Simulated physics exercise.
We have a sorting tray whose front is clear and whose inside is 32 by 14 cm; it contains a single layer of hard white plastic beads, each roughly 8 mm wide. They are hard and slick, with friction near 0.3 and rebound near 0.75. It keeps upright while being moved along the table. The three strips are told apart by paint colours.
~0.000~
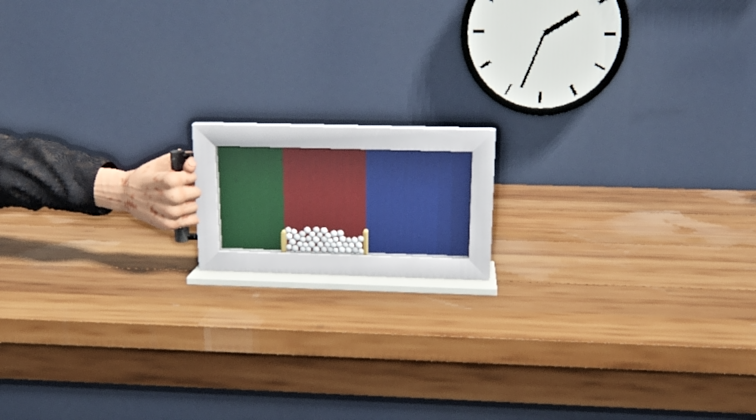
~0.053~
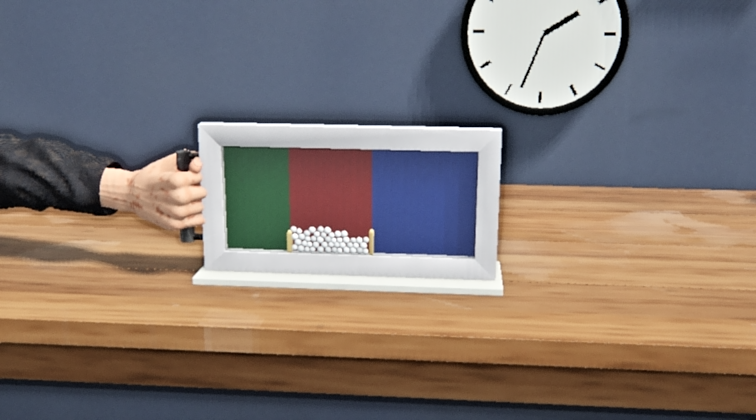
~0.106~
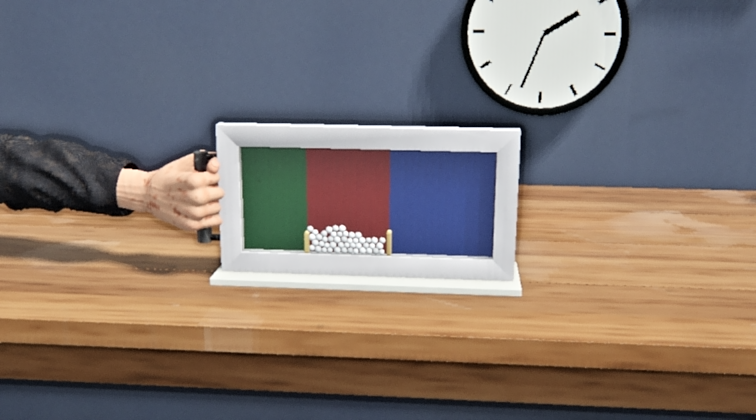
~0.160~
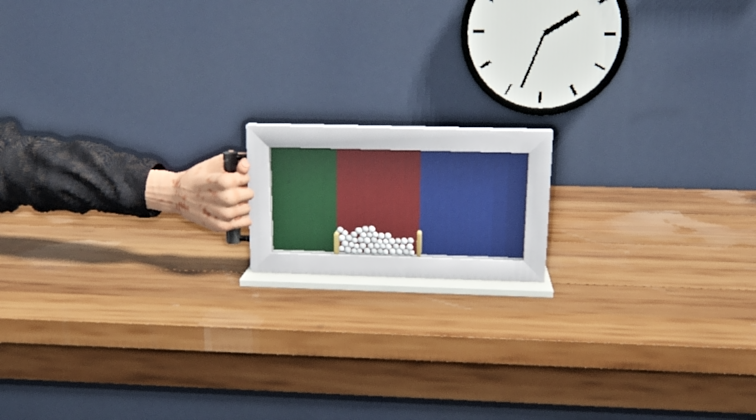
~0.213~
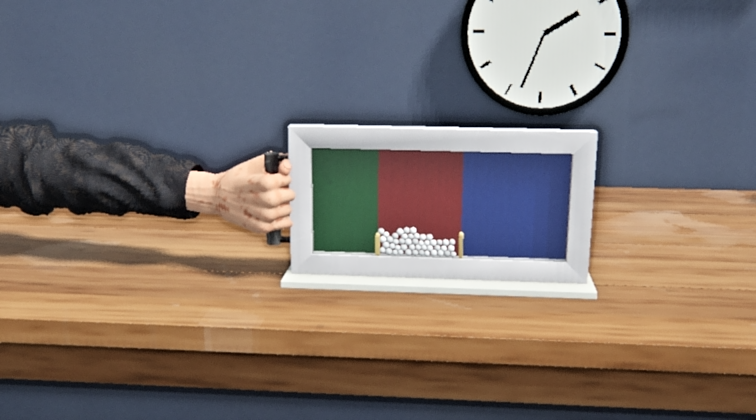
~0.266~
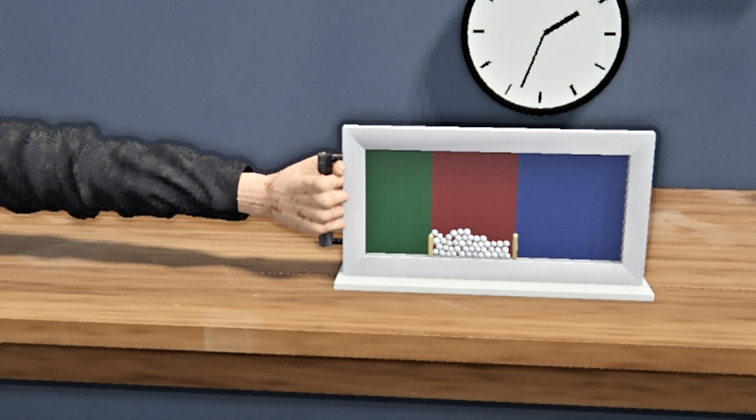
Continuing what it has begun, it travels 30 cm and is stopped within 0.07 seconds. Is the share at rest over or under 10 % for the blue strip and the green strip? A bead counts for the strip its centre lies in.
Blue over, green under 10 %.
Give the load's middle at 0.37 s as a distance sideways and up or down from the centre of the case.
About 1 cm left and 5 cm below.
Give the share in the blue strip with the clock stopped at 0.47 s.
About 20 percent of the load.
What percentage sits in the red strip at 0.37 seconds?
Share: Near 100 per cent.
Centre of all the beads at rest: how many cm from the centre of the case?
Offset approx. 1 cm right, 6 cm below.
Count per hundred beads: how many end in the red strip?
Something close to 80 in a hundred ends up there.
By 0.37 s, it is 30 cm to the right; the beads' middle is 1 cm left of and 5 cm below the centre; red 100 %.
By 0.47 s, it is 30 cm to the right; the beads' middle is 1 cm right of and 5 cm below the centre; red 80 %, blue 20 %.
By 0.62 s, it is 30 cm to the right; the beads' middle is 1 cm right of and 6 cm below the centre; red 80 %, blue 20 %.
Settled by 1.6 s, it is 30 cm to the right; red 80 %, blue 20 %, green 0 %.
